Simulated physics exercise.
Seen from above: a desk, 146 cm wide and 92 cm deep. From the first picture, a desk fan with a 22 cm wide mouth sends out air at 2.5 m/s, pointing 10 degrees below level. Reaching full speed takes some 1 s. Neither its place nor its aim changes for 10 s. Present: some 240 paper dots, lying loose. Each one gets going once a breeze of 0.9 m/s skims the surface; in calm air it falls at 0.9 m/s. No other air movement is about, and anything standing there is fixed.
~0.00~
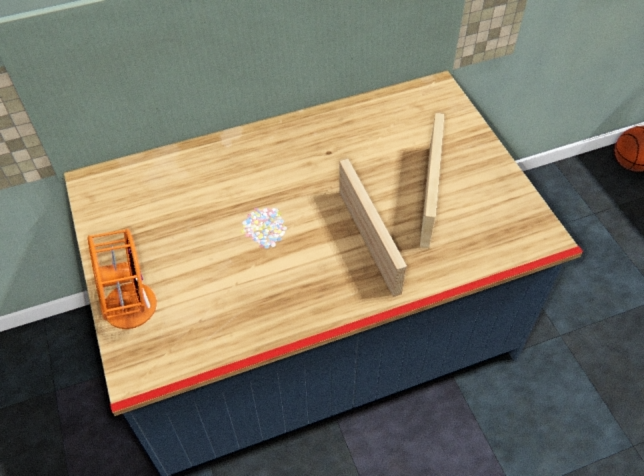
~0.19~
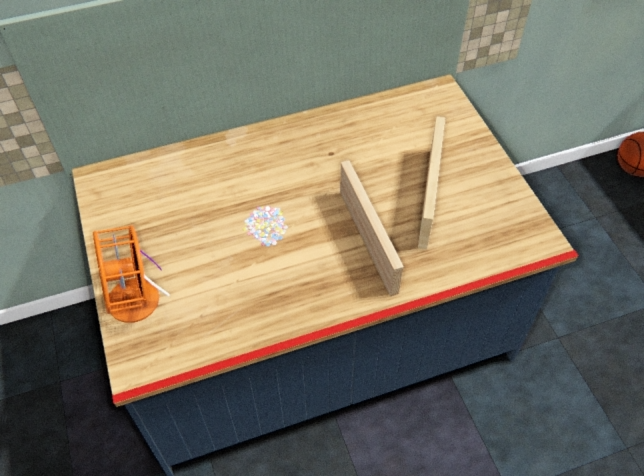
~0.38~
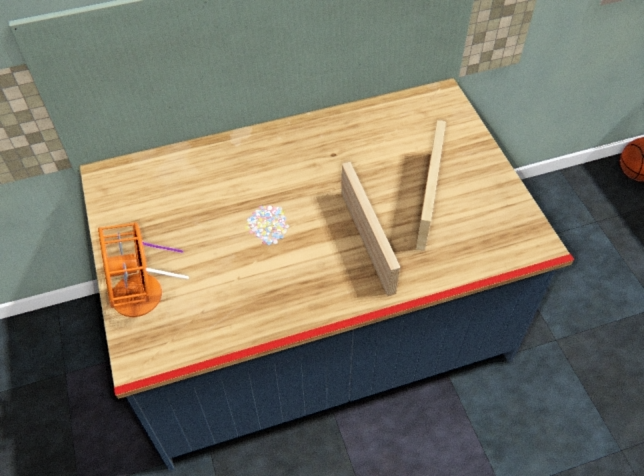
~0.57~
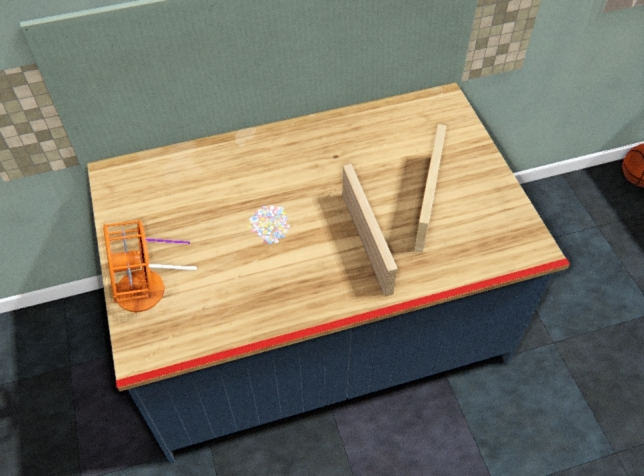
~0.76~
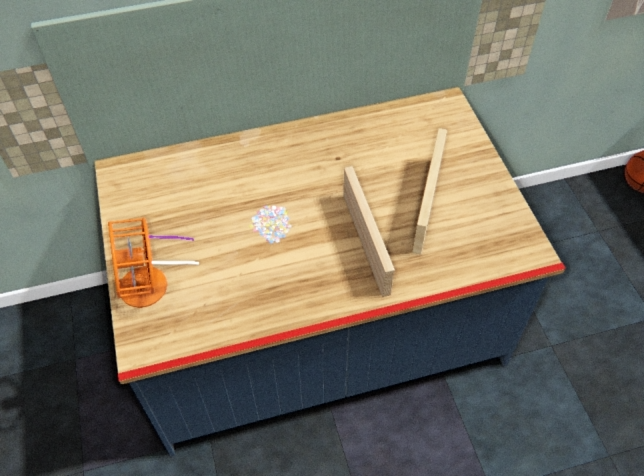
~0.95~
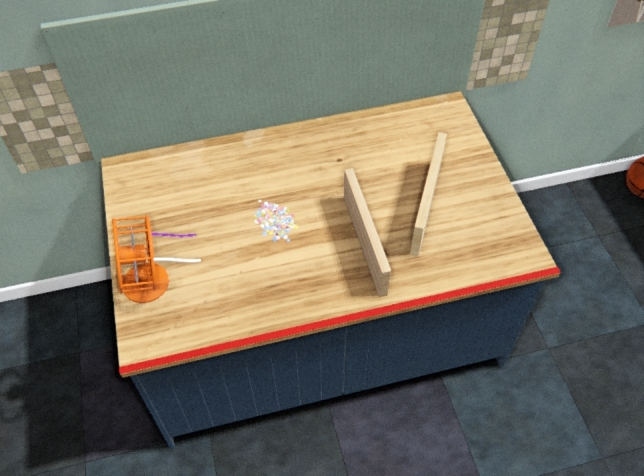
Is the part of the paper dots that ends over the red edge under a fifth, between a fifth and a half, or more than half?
When it settles, only under one in five lie over the red edge.
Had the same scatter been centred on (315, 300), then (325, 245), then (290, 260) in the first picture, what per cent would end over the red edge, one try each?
Roughly 100 %, then 50 %, then 70 %.
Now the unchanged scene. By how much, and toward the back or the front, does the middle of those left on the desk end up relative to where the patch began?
Direction: Rearward; distance: About 45 cm.
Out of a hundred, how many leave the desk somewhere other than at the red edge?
Roughly 50 %.
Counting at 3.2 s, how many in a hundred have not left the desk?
Close to 60 in a hundred are still there.
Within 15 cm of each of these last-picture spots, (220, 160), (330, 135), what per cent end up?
I would say around 20 % and 10 % respectively.
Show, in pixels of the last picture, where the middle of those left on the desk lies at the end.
Look near pixel (247, 131) of the last view.
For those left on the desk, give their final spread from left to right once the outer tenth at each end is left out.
Around 50 cm.
After 2.0 s, 92 % are on the move or not yet settled, 0 % are over the red edge; the middle of those still in play is near (339, 113).
After 3.2 s, 50 % are on the move or not yet settled, 0 % are over the red edge; the middle of those still in play is near (325, 116).
After 5.5 s, 38 % are on the move or not yet settled, 0 % are over the red edge; the middle of those still in play is near (264, 128).
After 10.0 s, at the end, 0 % are over the red edge; the middle of those still in play is near (247, 131).
